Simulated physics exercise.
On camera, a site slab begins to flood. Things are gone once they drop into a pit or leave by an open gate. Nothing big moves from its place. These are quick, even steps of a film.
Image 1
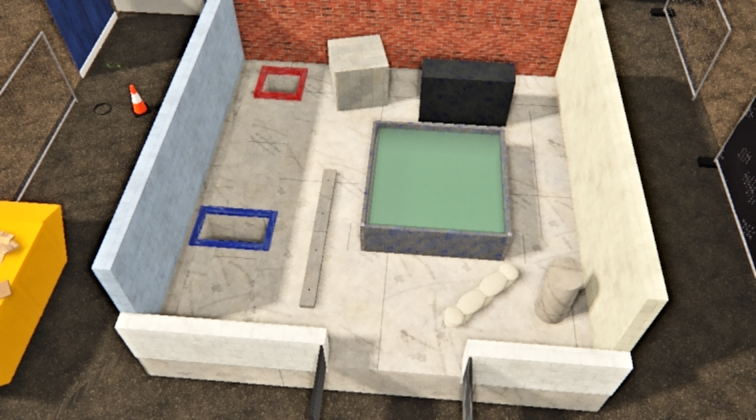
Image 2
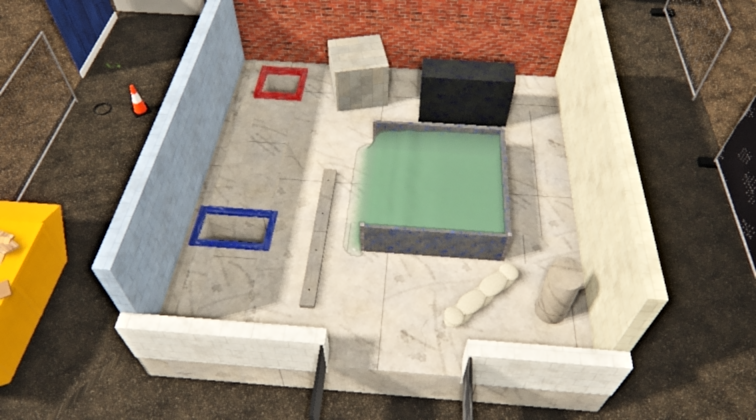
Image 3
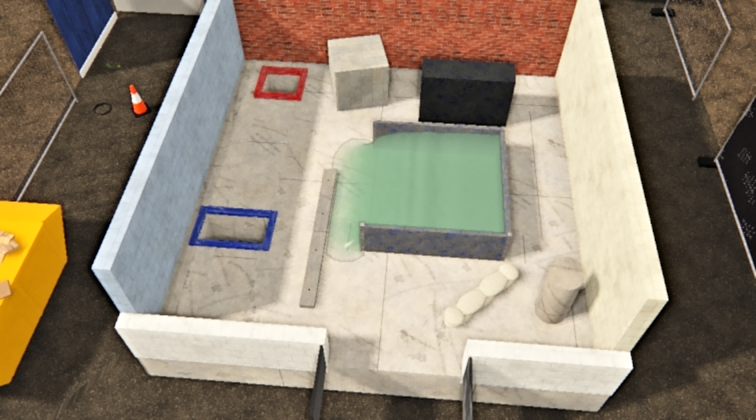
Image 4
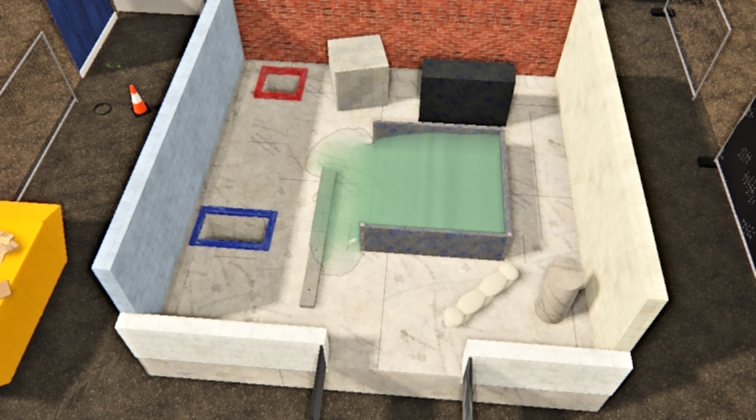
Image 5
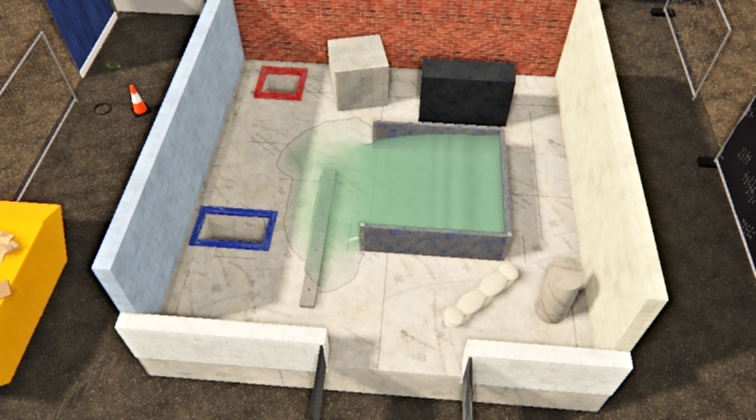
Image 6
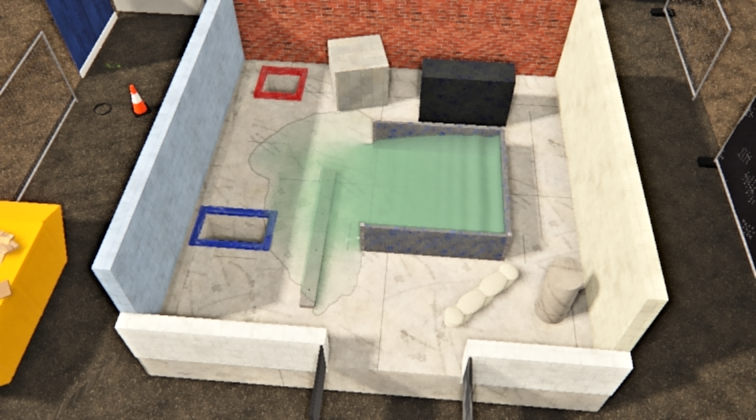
A square tank of still green water sat in a walled yard, then its left side opened and the water poured out, spreading left across the pale floor and over a long, low strip.
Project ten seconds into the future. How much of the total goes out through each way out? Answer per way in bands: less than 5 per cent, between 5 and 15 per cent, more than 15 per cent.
Going out through each: The gate, between 5 and 15 per cent; the red pit, between 5 and 15 per cent; the blue pit, more than 15 per cent.
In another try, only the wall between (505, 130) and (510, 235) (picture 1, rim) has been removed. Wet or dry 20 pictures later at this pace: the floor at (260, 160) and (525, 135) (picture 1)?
Waterless, submerged.
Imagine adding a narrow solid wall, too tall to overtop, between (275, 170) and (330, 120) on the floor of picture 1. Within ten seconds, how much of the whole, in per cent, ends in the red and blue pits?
Roughly, in per cent: Red 0, blue 25.
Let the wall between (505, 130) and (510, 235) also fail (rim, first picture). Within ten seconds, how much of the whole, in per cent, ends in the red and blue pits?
Red takes 0 in a hundred, blue takes 2 in a hundred.
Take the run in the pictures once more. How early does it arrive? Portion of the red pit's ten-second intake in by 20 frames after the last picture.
Near 40 per cent, give or take.
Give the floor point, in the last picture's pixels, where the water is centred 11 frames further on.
I'd place it roughly at (336, 189).
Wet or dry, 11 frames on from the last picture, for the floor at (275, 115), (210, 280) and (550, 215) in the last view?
Soaked, soaked, spared.
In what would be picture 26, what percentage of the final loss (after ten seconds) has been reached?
It works out at roughly 45 per cent.
A moment on, water covers 35 % of the floor; the gate 0 %, the red pit 0 %, the blue pit 2 %.
Next, water covers 50 % of the floor; the gate 0 %, the red pit 0 %, the blue pit 5 %.
Then, water covers 50 % of the floor; the gate 2 %, the red pit 3 %, the blue pit 10 %.
Later, water covers 65 % of the floor; the gate 6 %, the red pit 7 %, the blue pit 14 %.
In the end, water covers 85 % of the floor; the gate 10 %, the red pit 7 %, the blue pit 18 %.
